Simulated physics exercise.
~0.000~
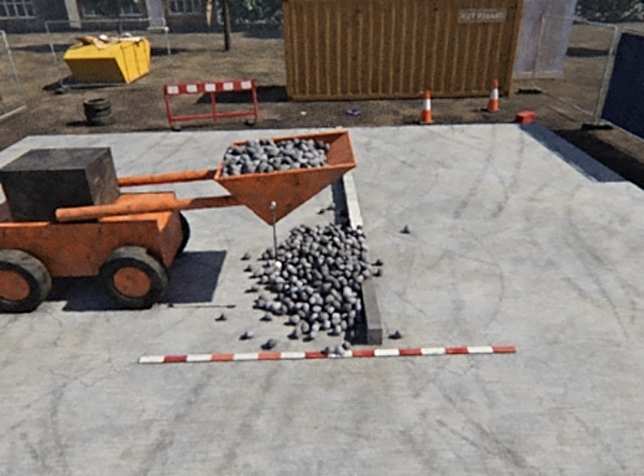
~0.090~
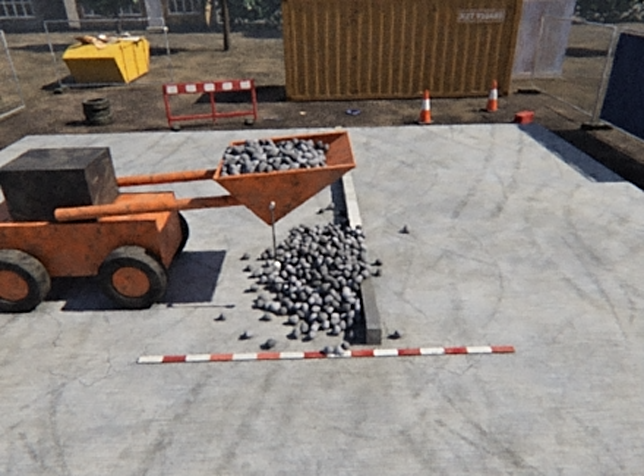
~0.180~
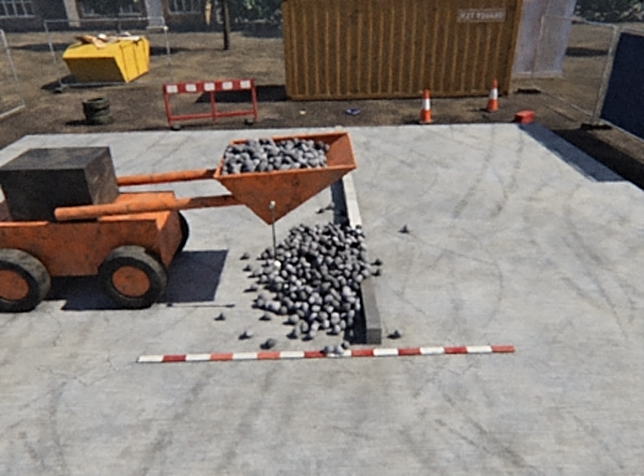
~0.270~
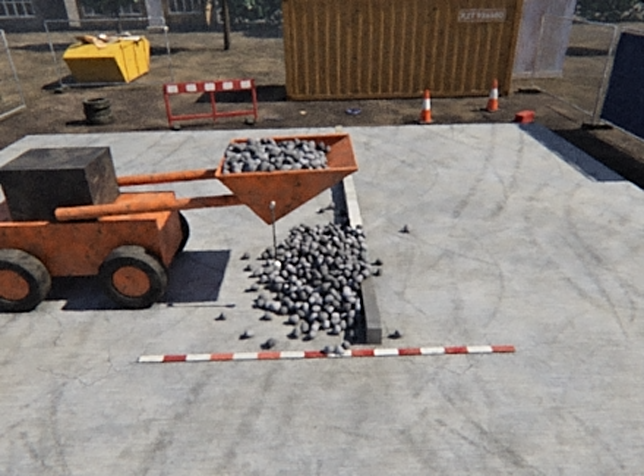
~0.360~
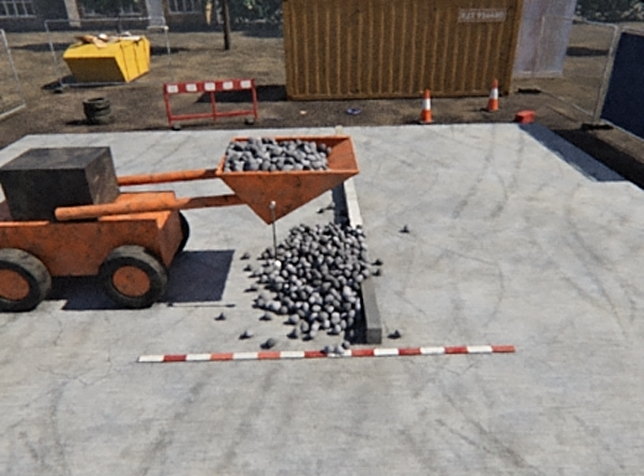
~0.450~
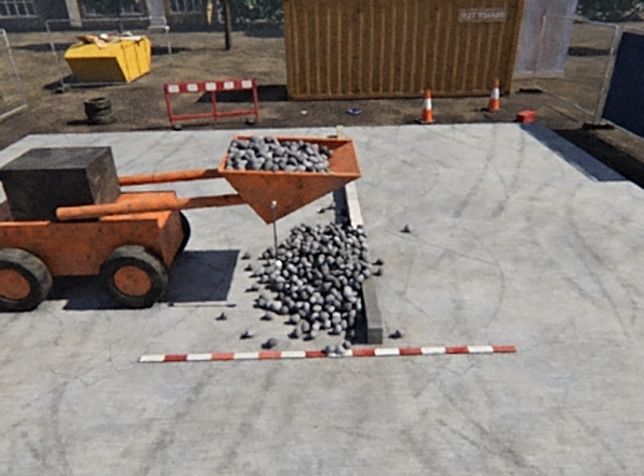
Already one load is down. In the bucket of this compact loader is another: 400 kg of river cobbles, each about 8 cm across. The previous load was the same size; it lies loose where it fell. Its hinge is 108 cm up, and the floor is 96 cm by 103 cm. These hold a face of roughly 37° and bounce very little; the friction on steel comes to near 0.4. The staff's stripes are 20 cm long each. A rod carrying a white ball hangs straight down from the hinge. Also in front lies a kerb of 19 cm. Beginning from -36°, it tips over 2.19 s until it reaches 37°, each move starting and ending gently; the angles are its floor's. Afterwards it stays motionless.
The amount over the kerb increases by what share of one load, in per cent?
By about 62 per cent of a load.
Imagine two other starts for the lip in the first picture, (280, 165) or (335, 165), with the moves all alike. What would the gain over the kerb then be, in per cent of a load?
Case one about 0 %, case two about 35 %.
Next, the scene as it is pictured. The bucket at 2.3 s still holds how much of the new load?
Close to 30 in a hundred is still held.
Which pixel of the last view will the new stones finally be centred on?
(381, 263).
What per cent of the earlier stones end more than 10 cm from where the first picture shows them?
Roughly 5 % of them.
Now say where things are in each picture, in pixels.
The bucket is at -36°, its lip at (356, 165); the top of the load is at (276, 149). The earlier load is highest near (332, 249), 28 cm above ground level, 100 % on this side of the kerb, 1 % over the kerb, in the first picture.
The bucket is at -36°, its lip at (356, 166); the top of the load is at (276, 149); the stones move at 0.0 m/s on average, in the second picture.
The bucket is at -35°, its lip at (356, 167); the top of the load is at (269, 149); the stones move at 0.1 m/s on average, in the third picture.
Lip at (358, 169), floor tilted -33°, highest stones at (256, 148); the stones move at 0.1 m/s on average, in the fourth picture.
The bucket is at -31°, its lip at (359, 172); the top of the load is at (246, 147); the stones move at 0.1 m/s on average, in the fifth picture.
The bucket is at -28°, its lip at (361, 176); the top of the load is at (245, 145); the stones move at 0.1 m/s on average, in the sixth picture.
After 1.6 s the floor is at 26°; in per cent of one load, 97 in the bucket, 103 on this side of the kerb, 1 over the kerb; the foremost stones are at (378, 256).
After 2.3 s the floor is at 37°; in per cent of one load, 29 in the bucket, 141 on this side of the kerb, 31 over the kerb; the foremost stones are at (428, 253).
After 2.6 s the floor is at 37°; in per cent of one load, 8 in the bucket, 141 on this side of the kerb, 52 over the kerb; the foremost stones are at (467, 254).
After 5.2 s the floor is at 37°; in per cent of one load, 0 in the bucket, 138 on this side of the kerb, 63 over the kerb; the foremost stones are at (493, 251). Net gain over the kerb, 62.
